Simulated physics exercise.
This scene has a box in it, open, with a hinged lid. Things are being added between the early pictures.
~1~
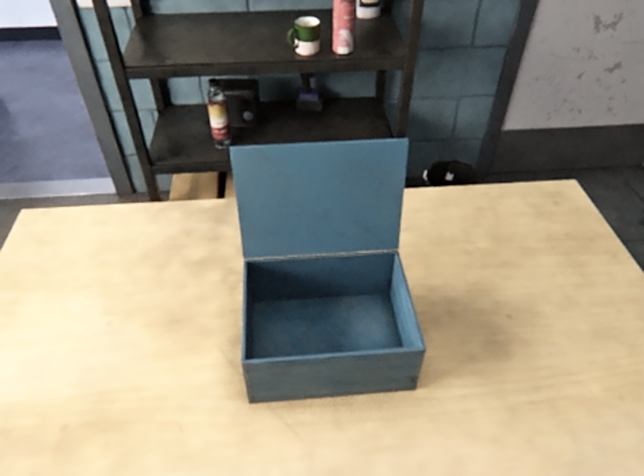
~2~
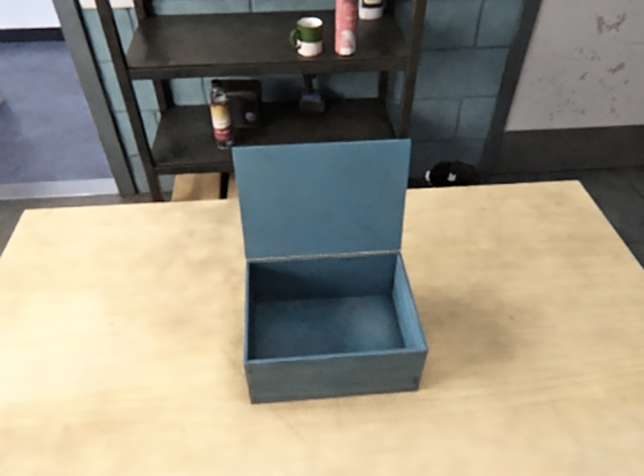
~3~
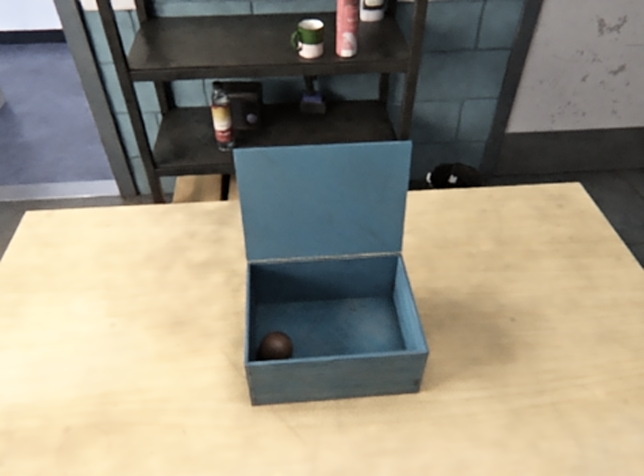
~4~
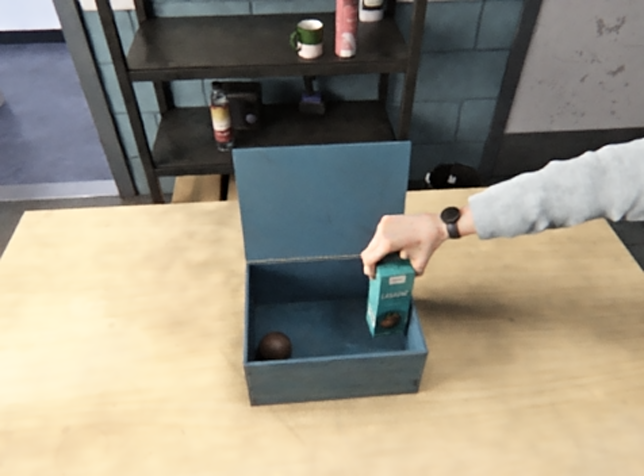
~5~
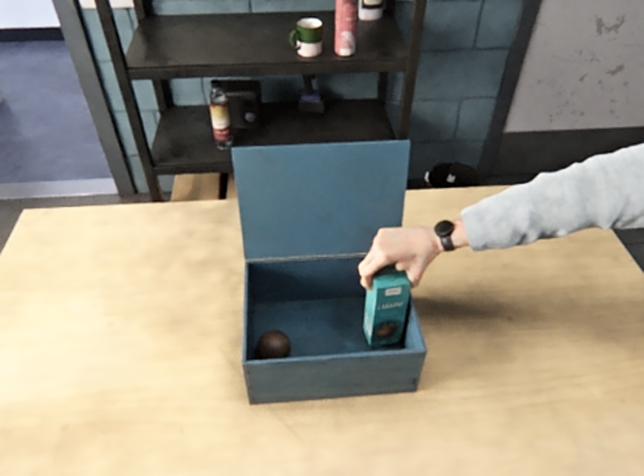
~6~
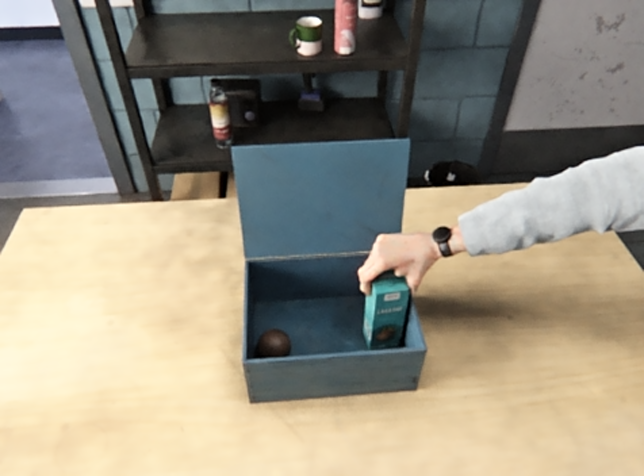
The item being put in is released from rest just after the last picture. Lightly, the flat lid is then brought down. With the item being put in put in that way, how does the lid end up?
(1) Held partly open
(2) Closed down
1, held partly open.
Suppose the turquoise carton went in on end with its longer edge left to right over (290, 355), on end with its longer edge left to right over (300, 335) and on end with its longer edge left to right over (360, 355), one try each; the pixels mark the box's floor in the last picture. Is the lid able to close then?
So, one: It drops fully; two: It remains raised; three: It remains raised.
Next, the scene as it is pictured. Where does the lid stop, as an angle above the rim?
The lid sits around 30° above the rim.
Then, 1.30 s after the last picture, lid 79° above the rim.
Then, 1.70 s after the last picture, lid 48° above the rim.
At rest, lid 29° above the rim; both in place. Seen from the same camera at the end, turquoise carton near (385, 311).
